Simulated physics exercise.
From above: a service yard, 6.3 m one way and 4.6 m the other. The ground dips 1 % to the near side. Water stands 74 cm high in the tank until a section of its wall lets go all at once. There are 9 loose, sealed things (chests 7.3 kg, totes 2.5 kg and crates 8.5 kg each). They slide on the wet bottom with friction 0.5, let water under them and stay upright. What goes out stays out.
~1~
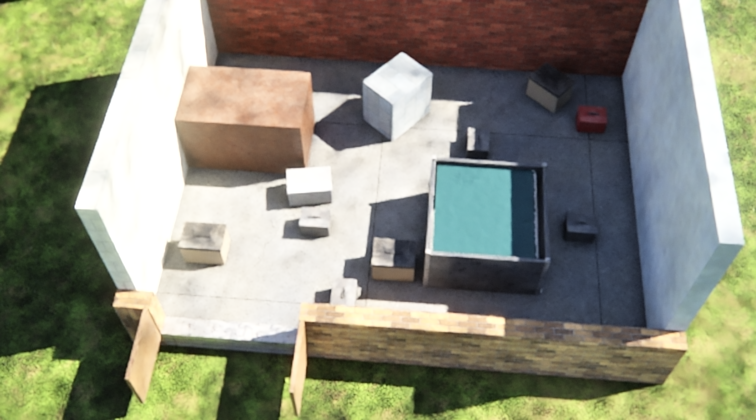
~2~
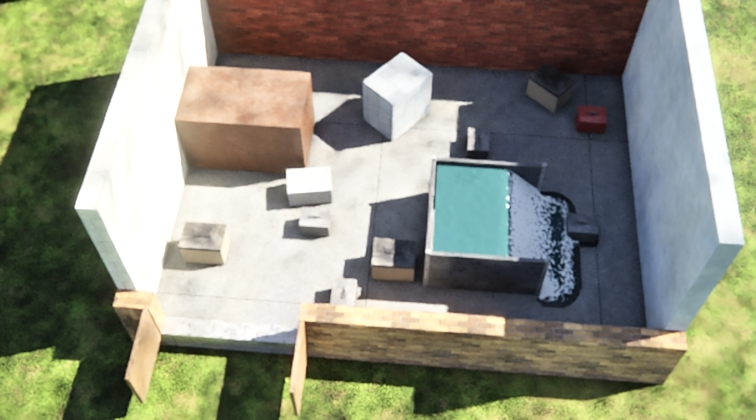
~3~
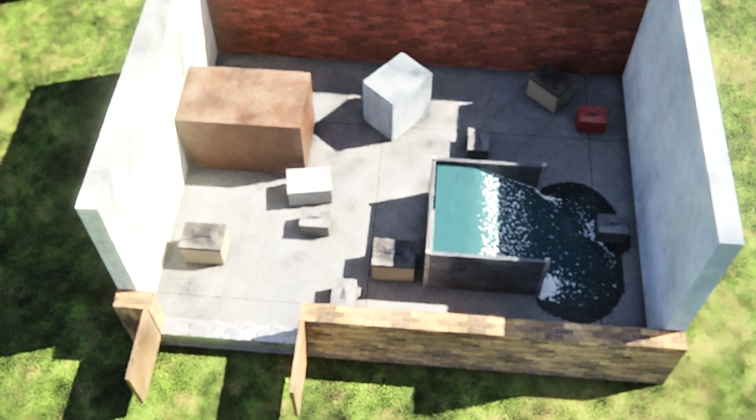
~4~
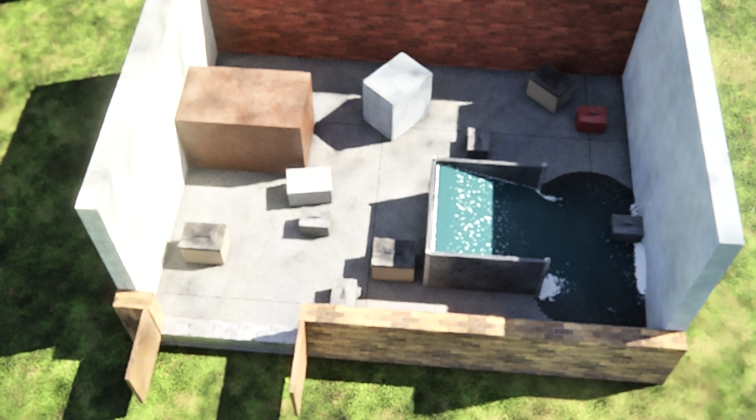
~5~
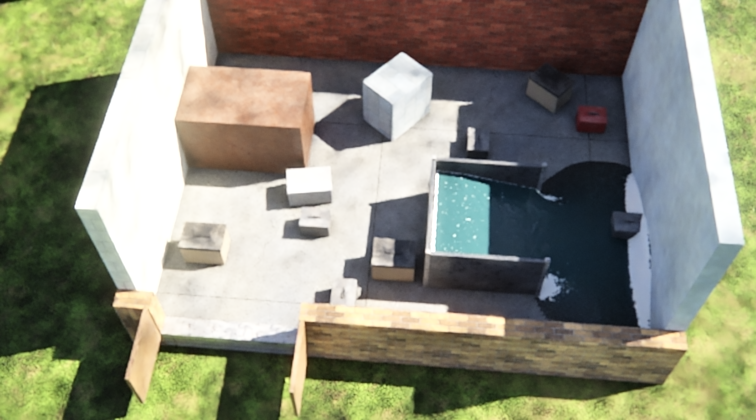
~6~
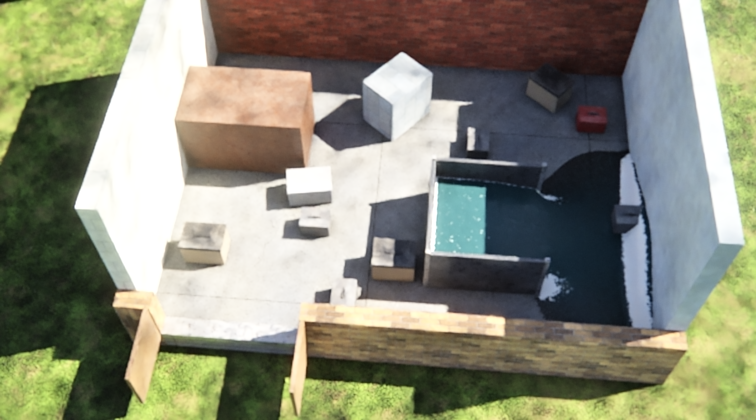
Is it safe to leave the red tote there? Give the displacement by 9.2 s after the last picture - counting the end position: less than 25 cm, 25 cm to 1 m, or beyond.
Red tote ends far away.
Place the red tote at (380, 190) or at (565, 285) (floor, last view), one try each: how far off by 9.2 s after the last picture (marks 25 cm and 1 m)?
In that order: It ends far away; it gets carried off.
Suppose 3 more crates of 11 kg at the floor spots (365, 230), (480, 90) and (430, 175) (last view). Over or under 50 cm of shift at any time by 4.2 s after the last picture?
In that order: Short of it, more, under.
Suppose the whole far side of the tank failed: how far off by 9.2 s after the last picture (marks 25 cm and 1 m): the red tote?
Then the red tote gets carried off.
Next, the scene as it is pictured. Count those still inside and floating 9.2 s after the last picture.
7 of them.
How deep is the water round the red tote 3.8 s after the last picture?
Roughly 8 cm.
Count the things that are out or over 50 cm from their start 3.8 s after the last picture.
By then 5.
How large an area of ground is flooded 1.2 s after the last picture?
Some 10.0 m2.
Then, 1.2 s after the last picture the red tote is near (561, 89), 0.6 m from its start, afloat; 0 of 9 are out; 2 afloat.
Then, 3.8 s after the last picture the red tote is near (445, 62), 2.3 m from its start, afloat; 0 of 9 are out; 5 afloat.
Then, 6.2 s after the last picture the red tote is near (446, 63), 2.3 m from its start, afloat; 0 of 9 are out; 9 afloat.
Then, 9.2 s after the last picture the red tote is near (447, 78), 2.2 m from its start, afloat; 2 of 9 are out; 7 afloat.
